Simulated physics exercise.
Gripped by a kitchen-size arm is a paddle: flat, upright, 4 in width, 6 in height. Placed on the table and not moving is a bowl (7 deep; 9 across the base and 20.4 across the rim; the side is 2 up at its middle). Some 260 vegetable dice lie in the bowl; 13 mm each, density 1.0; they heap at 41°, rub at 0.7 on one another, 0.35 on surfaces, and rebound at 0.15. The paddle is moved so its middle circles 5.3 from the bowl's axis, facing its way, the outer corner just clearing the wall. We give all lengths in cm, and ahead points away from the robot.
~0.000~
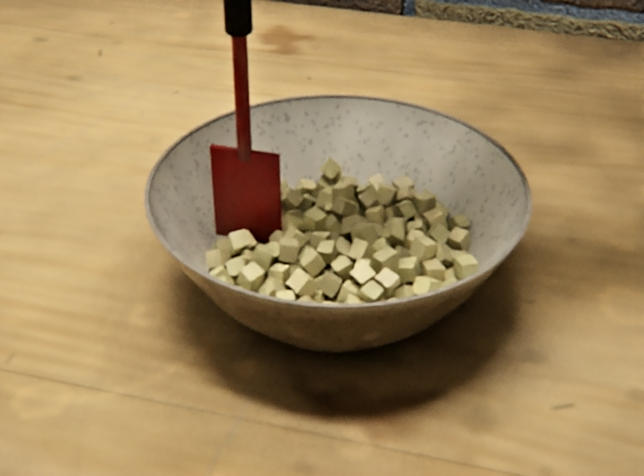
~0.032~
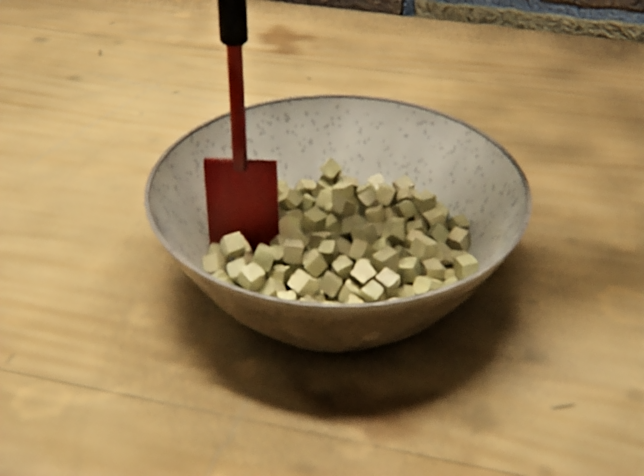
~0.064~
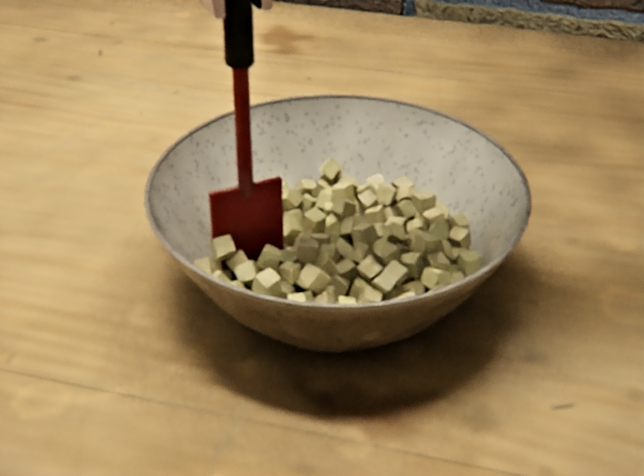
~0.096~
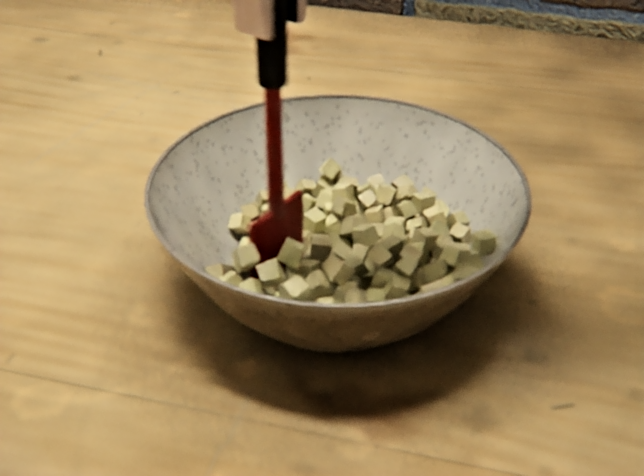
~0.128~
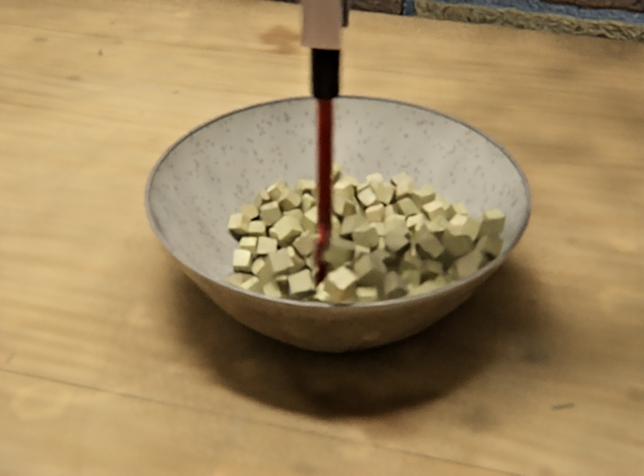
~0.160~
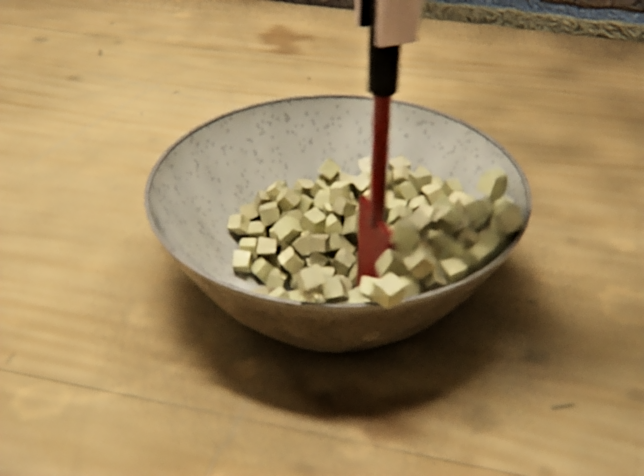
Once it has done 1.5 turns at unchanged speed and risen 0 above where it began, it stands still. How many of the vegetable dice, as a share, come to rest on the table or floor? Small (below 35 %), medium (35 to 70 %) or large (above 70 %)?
It is medium.
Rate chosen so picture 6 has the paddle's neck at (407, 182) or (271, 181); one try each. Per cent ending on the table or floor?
It comes to roughly 50 per cent and then 15 per cent.
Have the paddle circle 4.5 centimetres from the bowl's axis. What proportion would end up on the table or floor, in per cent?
Then about 35 per cent.
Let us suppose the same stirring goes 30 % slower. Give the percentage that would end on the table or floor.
Near 30 in a hundred, it would be.
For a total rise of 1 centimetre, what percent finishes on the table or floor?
Near 30 in a hundred.
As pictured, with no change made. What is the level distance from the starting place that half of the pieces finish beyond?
Something like 18 centimetres, give or take.
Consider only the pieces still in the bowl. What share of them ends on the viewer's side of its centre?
About 35 %.
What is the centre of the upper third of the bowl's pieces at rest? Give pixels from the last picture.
Centre of top third: Approx. (391, 201).
After 0.34 s, 284° round, highest piece 11 above the table; 210 in the bowl, 12 on the table or floor, 36 in flight or on the tool.
After 0.51 s, 83° round, highest piece 9 above the table; 153 in the bowl, 80 on the table or floor, 25 in flight or on the tool.
After 0.80 s, 180° round, highest piece 7 above the table; 132 on the table or floor, 125 in the bowl, 1 in flight or on the tool.
After 1.50 s, 180° round, highest piece 5 above the table; 133 on the table or floor, 125 in the bowl.
At rest, 133 on the table or floor, 125 in the bowl. That is 52 % on the table or floor.
